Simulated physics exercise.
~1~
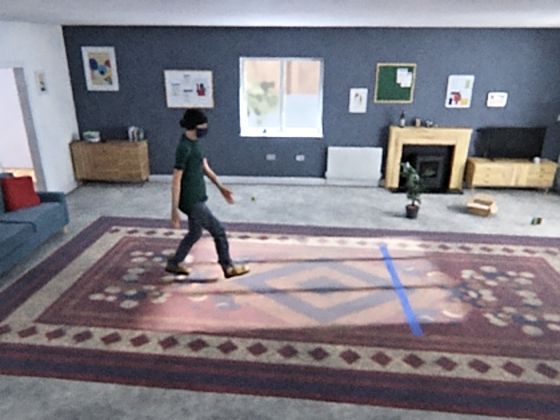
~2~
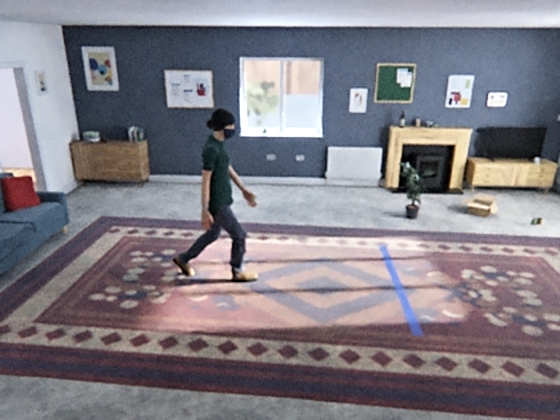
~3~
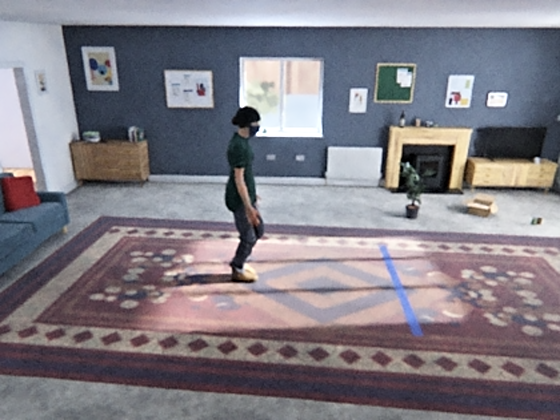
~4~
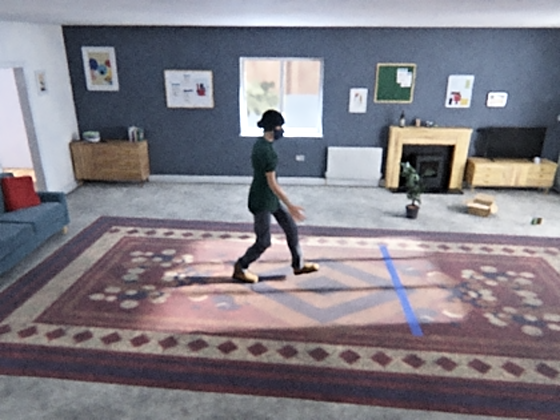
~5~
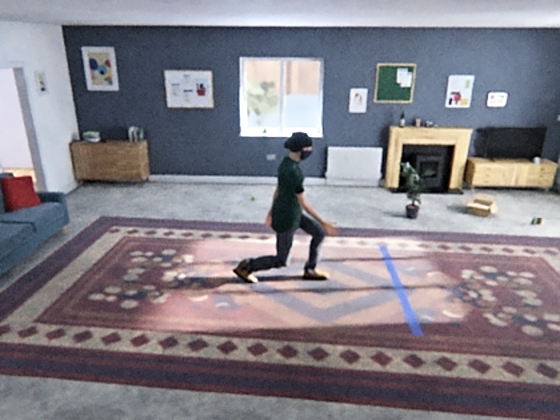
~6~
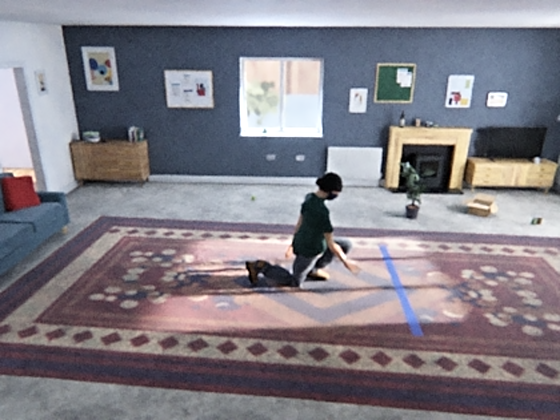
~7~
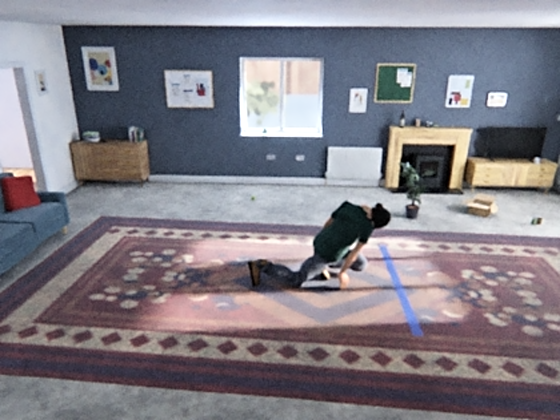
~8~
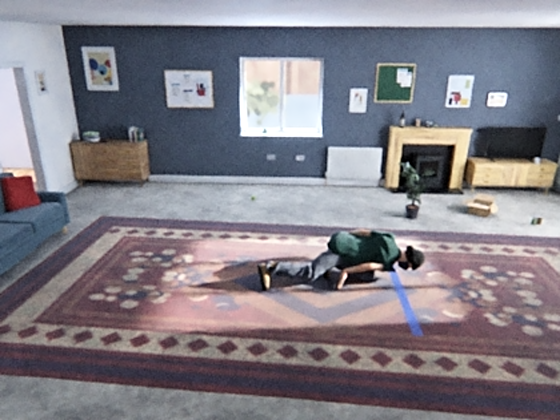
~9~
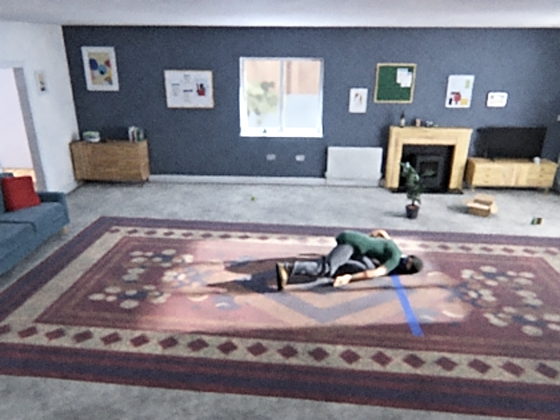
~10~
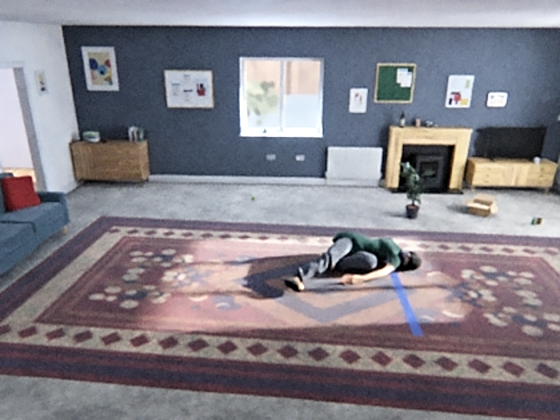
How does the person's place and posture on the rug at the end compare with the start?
At the start the person is upright and walking on the left part of the rug, well short of the blue tape. At the end the person lies on the rug farther to the right, with the head just beyond the tape.
